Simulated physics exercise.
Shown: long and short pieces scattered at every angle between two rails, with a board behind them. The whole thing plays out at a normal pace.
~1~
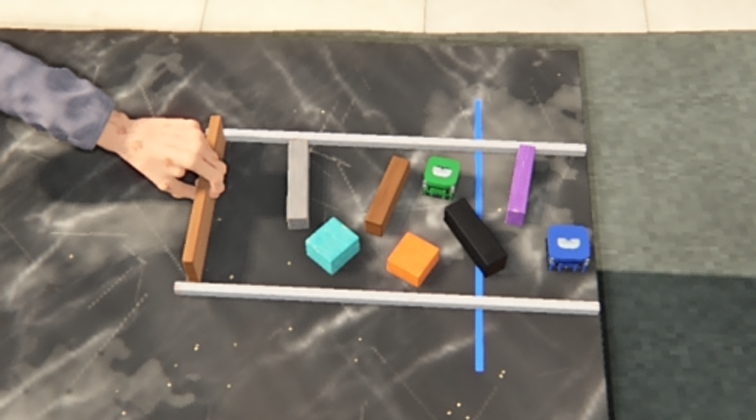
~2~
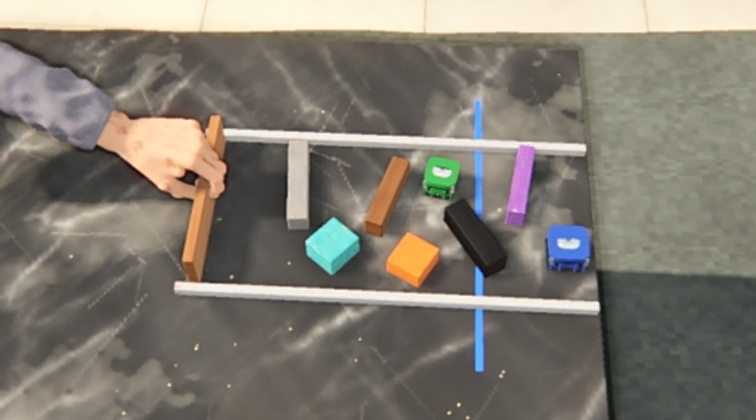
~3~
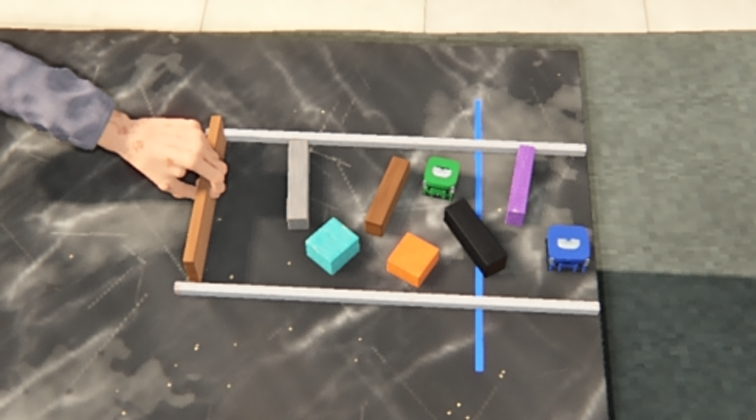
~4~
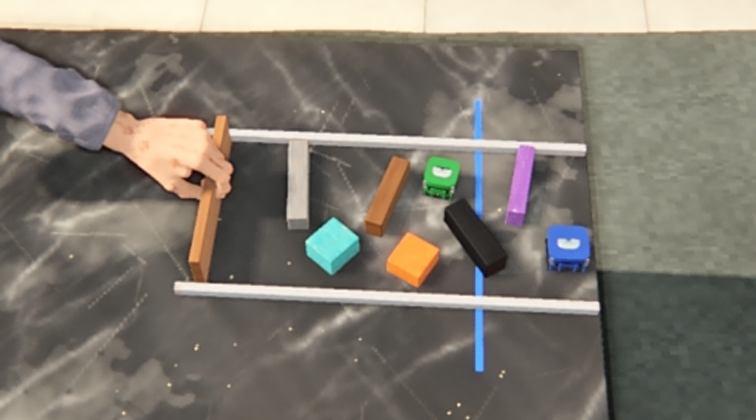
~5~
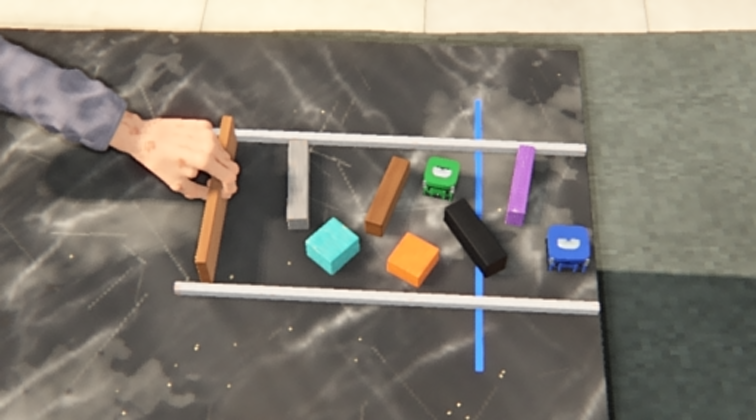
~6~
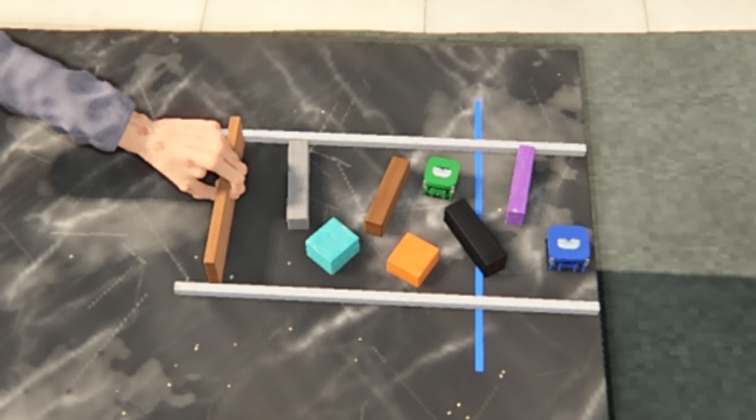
A hand held a wooden board upright between two rails, then slowly slid it a short way right toward the grey bar, while the scattered blocks, bars and green and blue cases stayed still.
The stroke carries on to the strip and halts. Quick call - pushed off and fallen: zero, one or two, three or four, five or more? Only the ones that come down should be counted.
Call: Zero.
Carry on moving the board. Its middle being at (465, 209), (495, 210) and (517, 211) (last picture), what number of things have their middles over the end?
0; 1; 2.
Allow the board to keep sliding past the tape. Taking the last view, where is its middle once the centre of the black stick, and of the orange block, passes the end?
The middle is at (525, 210) when it's the black stick, and at (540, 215) when it's the orange block.
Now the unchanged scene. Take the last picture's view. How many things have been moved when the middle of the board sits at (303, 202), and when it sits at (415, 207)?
Counts: 1 / 6.
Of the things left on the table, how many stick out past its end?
That would be 1.
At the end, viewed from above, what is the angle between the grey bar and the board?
It measures close to 0 degrees.
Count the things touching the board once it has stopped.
Contact count: 2.
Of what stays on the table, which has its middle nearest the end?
It would be the blue case.
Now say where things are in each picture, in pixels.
Blue case (567, 249); purple bar (521, 184); black stick (475, 238); board (206, 197); tape (479, 222), in the first frame.
Purple bar (521, 184); orange block (413, 260), in the second frame.
Black stick (475, 238); turquoise block (333, 246), in the third frame.
Blue case (567, 249); grey bar (299, 184), in the fourth frame.
Purple bar (521, 184); board (218, 198), in the fifth frame.
Blue case (567, 249); purple bar (521, 184); black stick (475, 238); board (226, 198); tape (479, 222), in the sixth frame.
Soon after, none off yet; blue case at rest near (567, 249); purple bar at rest near (521, 184); black stick at rest near (475, 238).
At rest, the number that fall off is zero.
